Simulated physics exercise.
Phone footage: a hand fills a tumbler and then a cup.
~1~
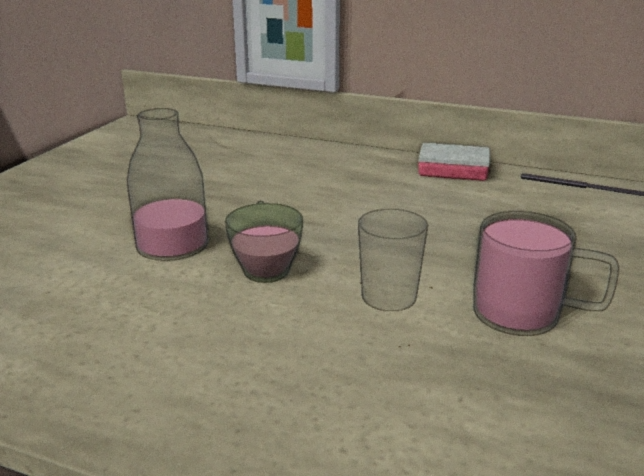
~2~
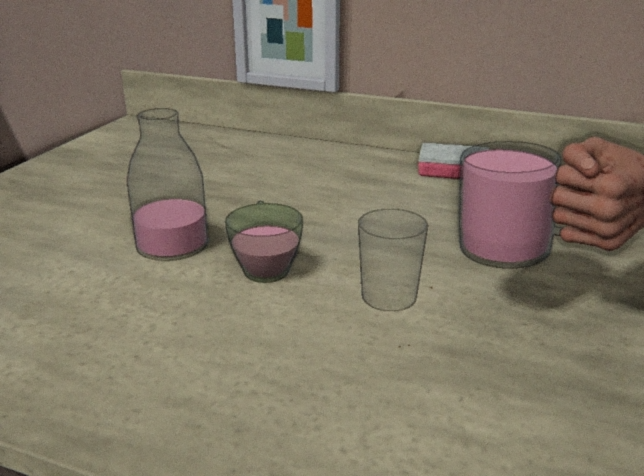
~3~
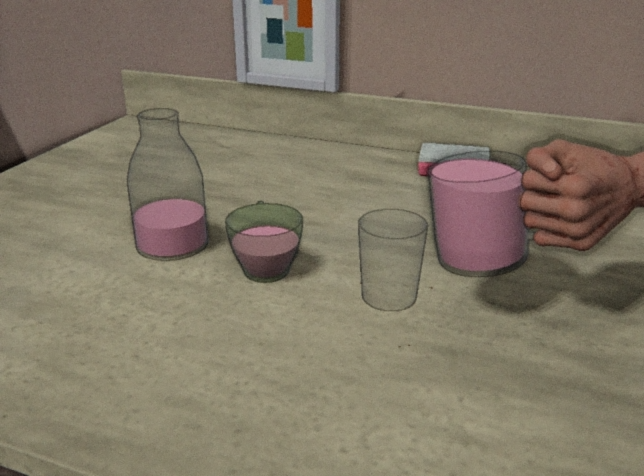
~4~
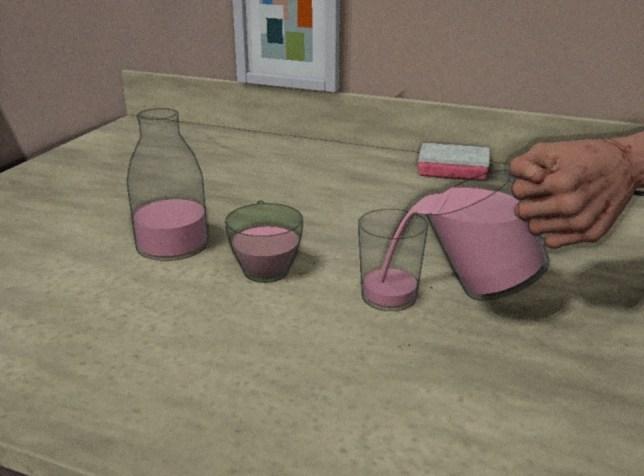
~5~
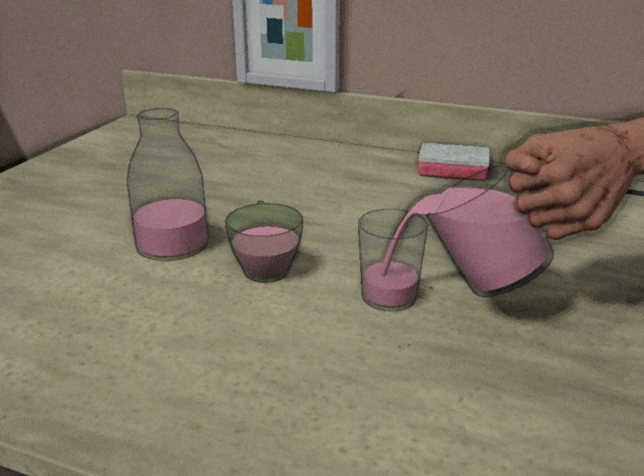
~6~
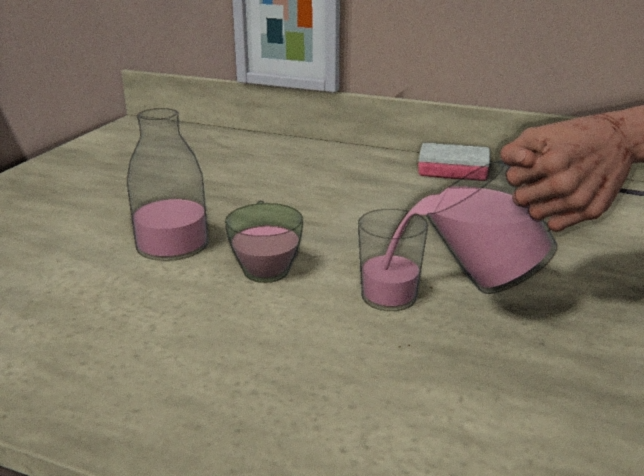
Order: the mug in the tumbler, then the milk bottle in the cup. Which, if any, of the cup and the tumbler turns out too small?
Cup: Too small; tumbler: Too small.
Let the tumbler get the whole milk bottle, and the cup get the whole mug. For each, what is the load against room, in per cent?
Working it through, I get 80 % for the first and 220 % for the second.
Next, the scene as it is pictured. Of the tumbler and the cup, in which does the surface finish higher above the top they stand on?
Right one.
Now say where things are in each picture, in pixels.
In the first frame, nothing is moving yet; mug (522, 270) nearly full; milk bottle (165, 179) about a quarter full; tumbler (391, 258) empty; cup (265, 243) about half full.
In the second frame, the mug is picked up; mug nearly full, surface at (509, 166); tumbler (391, 258) empty.
In the third frame, the mug leans over the tumbler; mug (480, 209) nearly full; tumbler (391, 258) empty.
In the fourth frame, the pink milk is flowing; mug (486, 232) tipped 30° with nearly all of its load; tumbler nearly empty, surface at (390, 283).
In the fifth frame, the pink milk is flowing; mug (488, 228) tipped 35° with nearly all of its load; cup (265, 243) about half full.
In the sixth frame, the pink milk is flowing; mug (489, 225) tipped 40° with nearly all of its load; milk bottle about a quarter full, surface at (169, 214); tumbler about a third full, surface at (391, 270); cup about half full, surface at (265, 241).
Next, the tumbler is full to the brim.
After that, the tumbler is full to the brim with a puddle round it.
Finally, the cup is full to the brim with a puddle round it; the tumbler is full to the brim with a puddle round it.
